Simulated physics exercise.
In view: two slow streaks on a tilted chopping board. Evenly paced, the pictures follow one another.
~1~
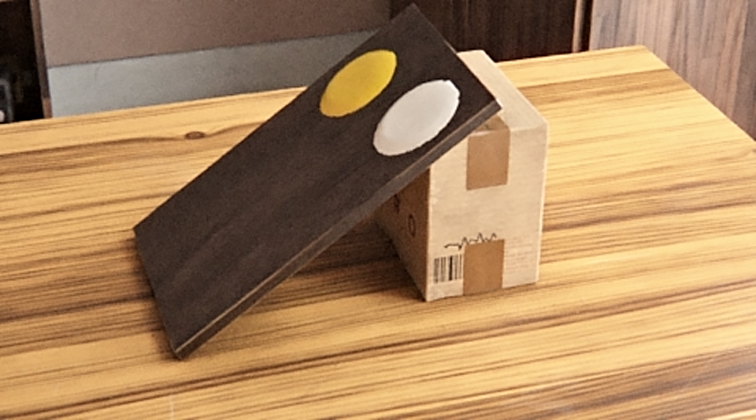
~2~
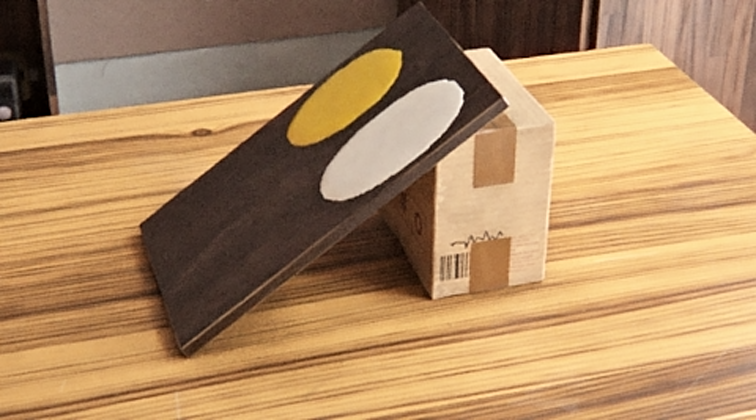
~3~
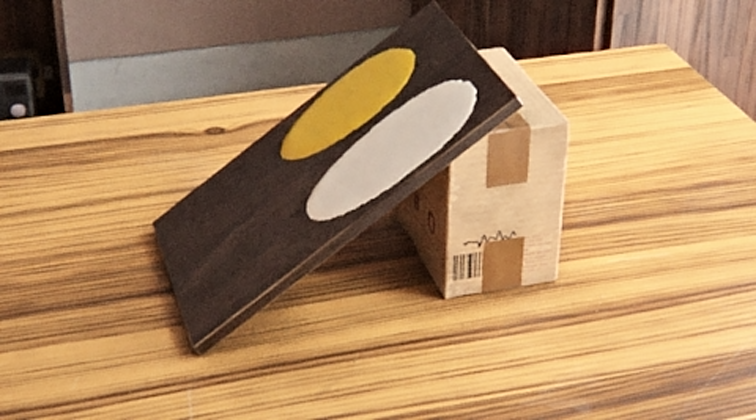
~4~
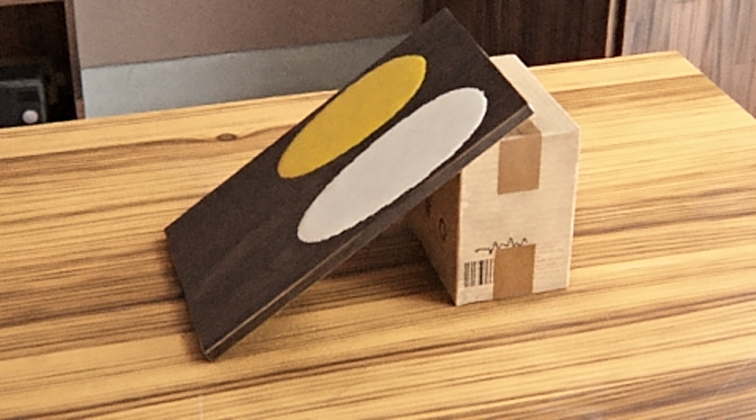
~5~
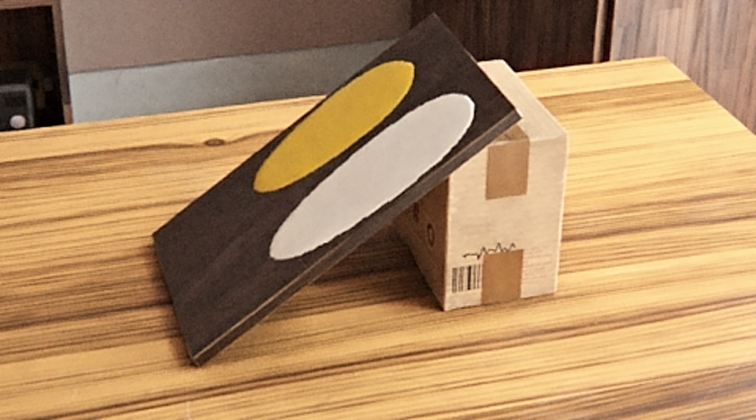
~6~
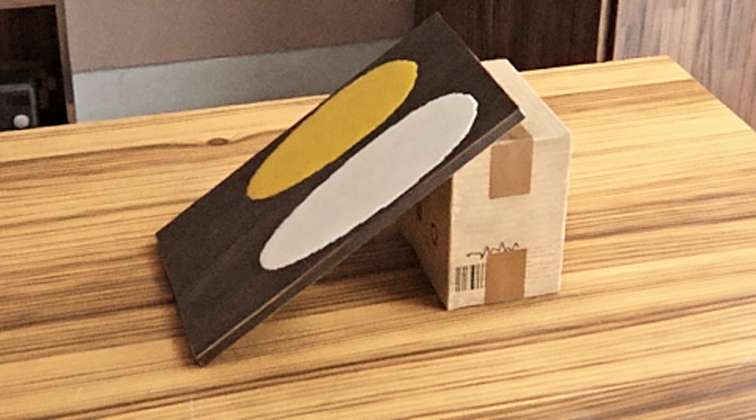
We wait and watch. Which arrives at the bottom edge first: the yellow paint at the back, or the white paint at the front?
The one at the front arrives first.
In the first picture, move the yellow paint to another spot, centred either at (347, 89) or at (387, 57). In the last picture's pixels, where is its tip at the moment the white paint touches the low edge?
Starting from the first spot it gets to (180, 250), and from the second to (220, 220).
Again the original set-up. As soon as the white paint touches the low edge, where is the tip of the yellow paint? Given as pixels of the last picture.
Its tip is near (196, 234) in the last picture.
Shortly, the white paint is close to the edge; the yellow paint is three quarters of the way down.
At the finish, the white paint is at the low edge; the yellow paint is close to the edge.
